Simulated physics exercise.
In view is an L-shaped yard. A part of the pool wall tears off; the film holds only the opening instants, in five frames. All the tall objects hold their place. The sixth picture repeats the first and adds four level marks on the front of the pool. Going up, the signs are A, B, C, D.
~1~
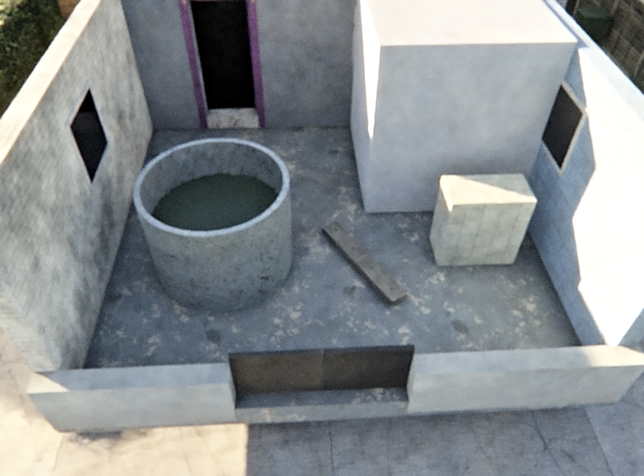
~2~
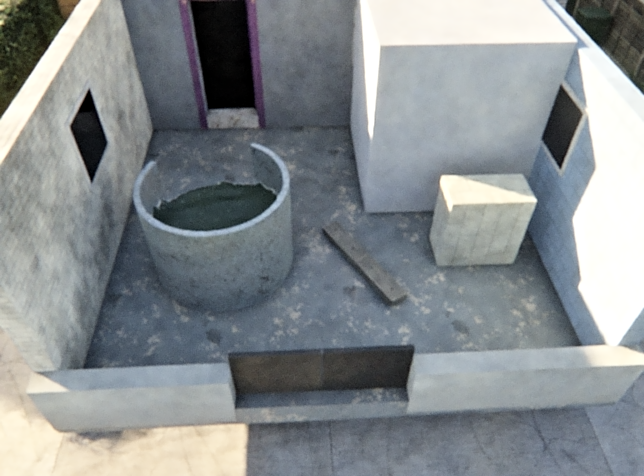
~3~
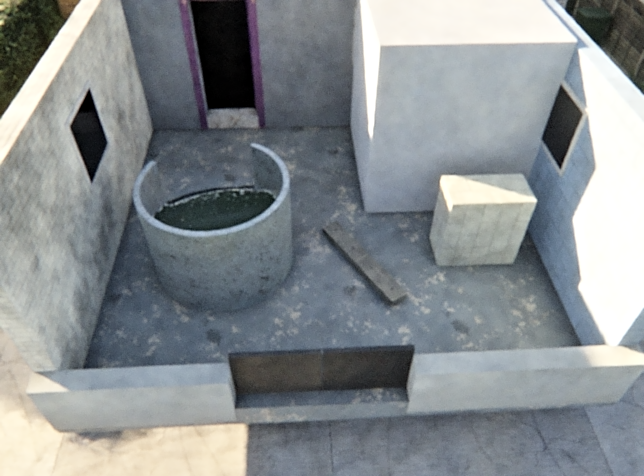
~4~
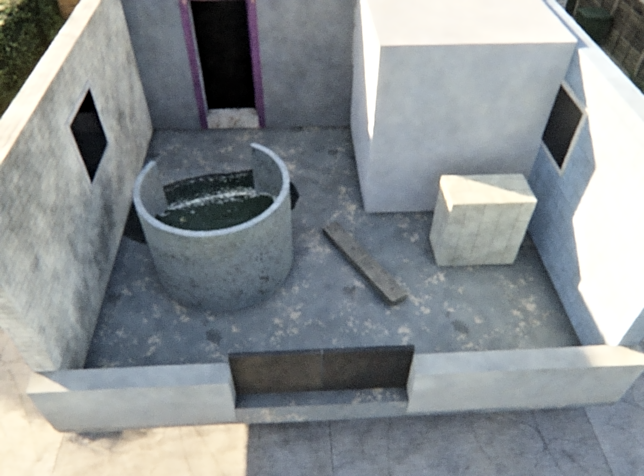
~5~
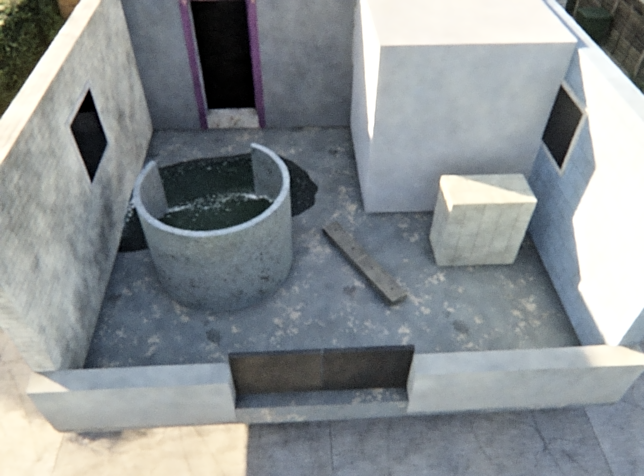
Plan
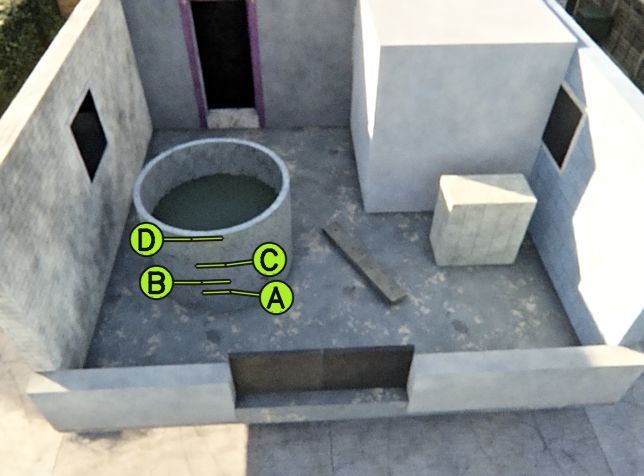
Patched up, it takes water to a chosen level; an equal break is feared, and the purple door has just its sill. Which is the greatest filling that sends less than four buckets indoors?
It is B.
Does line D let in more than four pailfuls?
Yes, that goes wrong.
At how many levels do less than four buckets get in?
Two.
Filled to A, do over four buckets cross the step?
No, not at all.
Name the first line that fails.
Here it is line C.
On the marked copy, A at (217, 292); B at (215, 282); C at (211, 265); D at (206, 238); from the bottom up A, B, C, D.
With A, nothing gets over.
With B, a splash gets over, under a bucket.
With C, about 9 bucketfuls get in.
With D, dozens of bucketfuls pour in.
